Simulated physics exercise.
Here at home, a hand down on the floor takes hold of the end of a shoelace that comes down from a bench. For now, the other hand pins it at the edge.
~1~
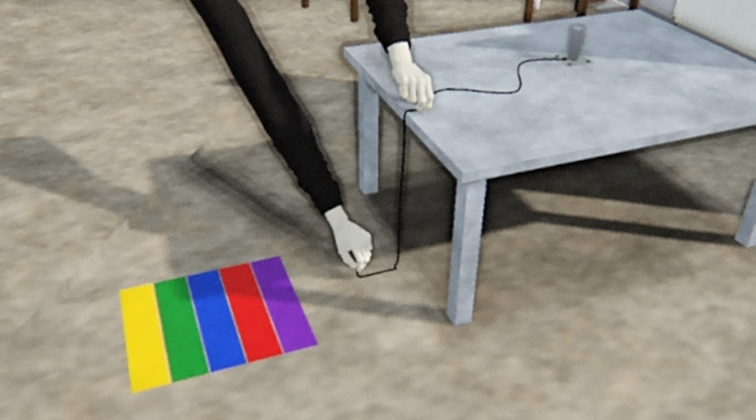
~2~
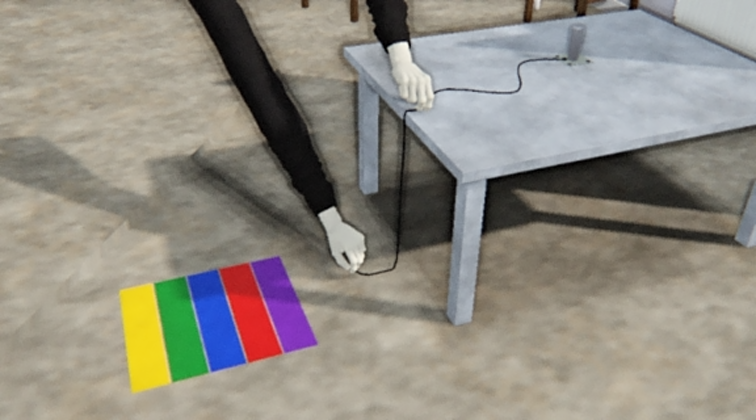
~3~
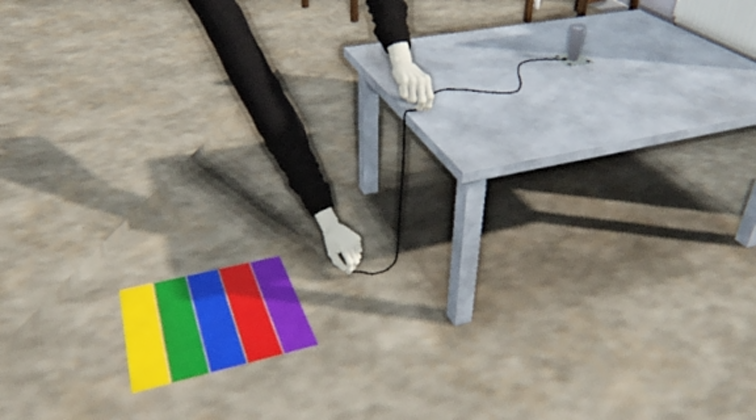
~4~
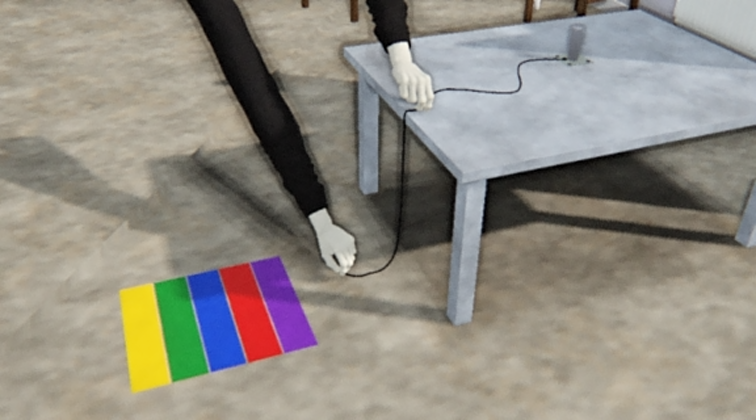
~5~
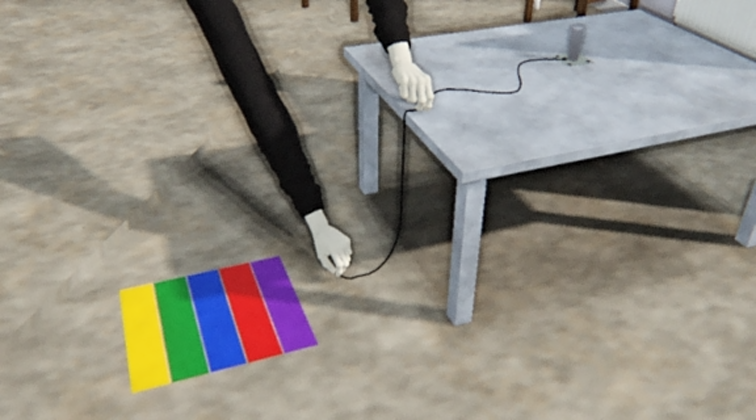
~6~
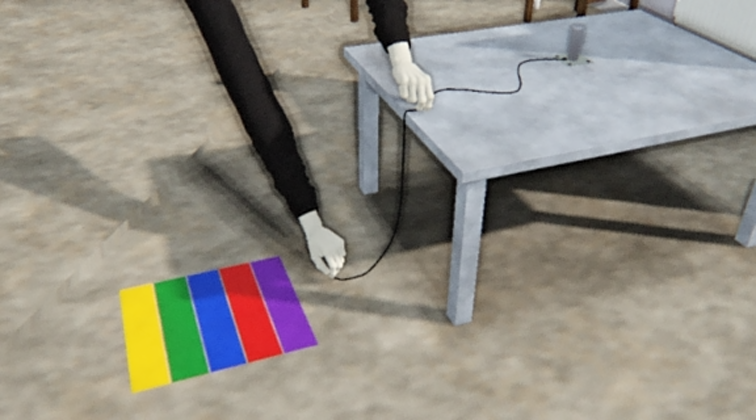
In this clip, one hand pins a dark cord at the edge of a gray bench while the lower hand, holding the cord's end near the floor, moves slightly left toward a mat with purple, red, blue, green and yellow stripes.
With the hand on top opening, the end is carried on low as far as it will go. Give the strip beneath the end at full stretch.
Green strip.
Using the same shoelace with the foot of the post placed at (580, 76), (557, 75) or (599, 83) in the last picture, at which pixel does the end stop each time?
Places per try: (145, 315); (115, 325); (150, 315).
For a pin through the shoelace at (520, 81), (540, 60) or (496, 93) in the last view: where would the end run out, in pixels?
That would be (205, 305) for the first, (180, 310) for the second and (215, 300) for the third.
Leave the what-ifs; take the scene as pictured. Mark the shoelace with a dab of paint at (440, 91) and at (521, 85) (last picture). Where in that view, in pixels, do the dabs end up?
First one close to (411, 105), second close to (487, 83).
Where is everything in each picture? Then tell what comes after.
End (357, 268); purple (294, 331); red (259, 339); blue (224, 348); green (186, 358); yellow (148, 367), in the first picture.
End (350, 269); shoelace through (530, 61) (520, 87) (453, 90) (405, 117) (401, 188) (397, 254), in the second picture.
End (346, 270), in the third picture.
End (340, 271); shoelace through (530, 61) (520, 87) (453, 90) (405, 117) (402, 187) (394, 254), in the fourth picture.
End (336, 272), in the fifth picture.
End (330, 274); shoelace through (530, 61) (520, 87) (453, 90) (405, 117) (402, 188) (383, 255), in the sixth picture.
Early on, end near (238, 295); over red.
Midway, end near (197, 304); over blue.
At the end of the slack, end near (173, 310); over green. It gets as far as the green strip.
